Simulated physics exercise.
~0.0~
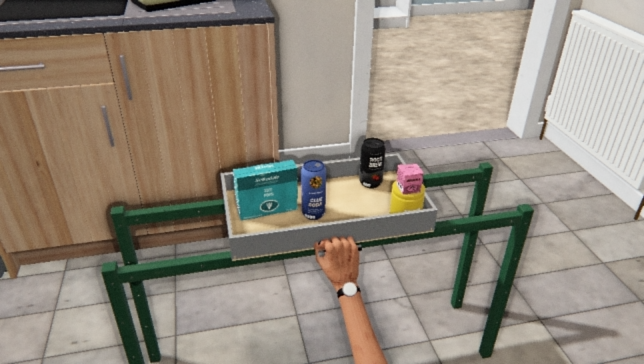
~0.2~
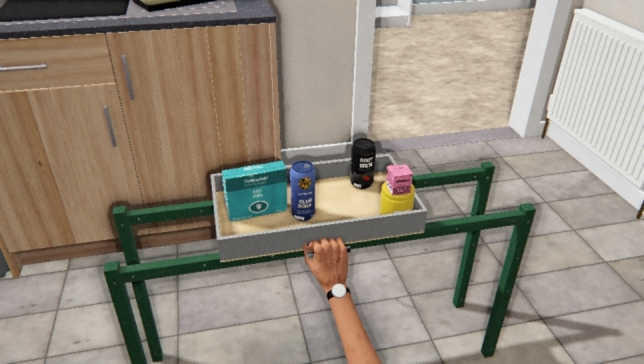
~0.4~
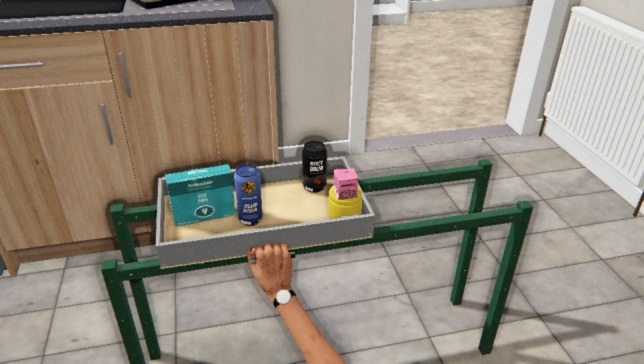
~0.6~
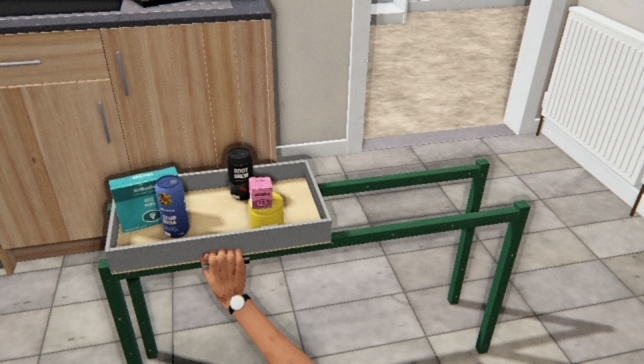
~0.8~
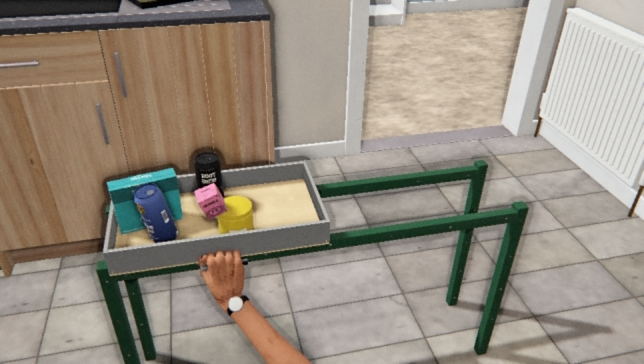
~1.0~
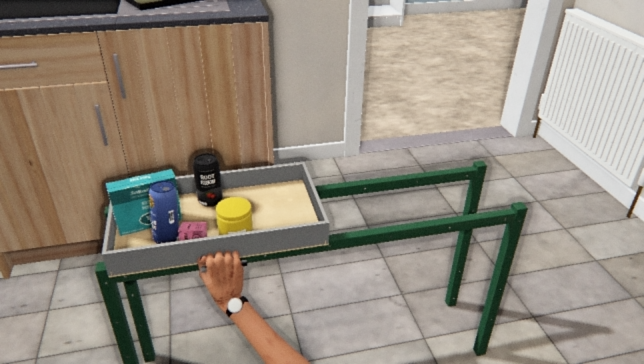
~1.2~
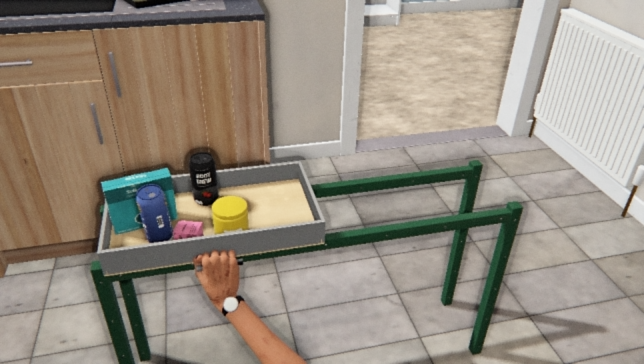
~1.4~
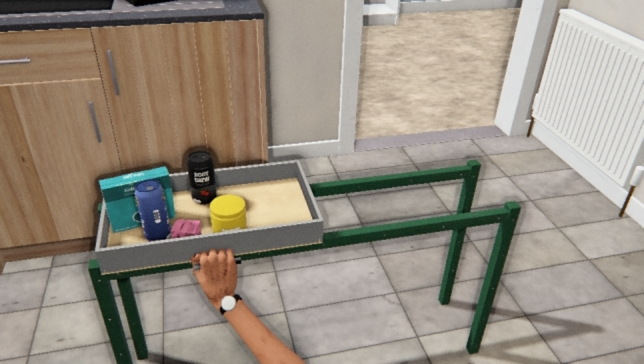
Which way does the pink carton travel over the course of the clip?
The pink carton moves to the left, riding along with the tray and ending up lying on its side in it.
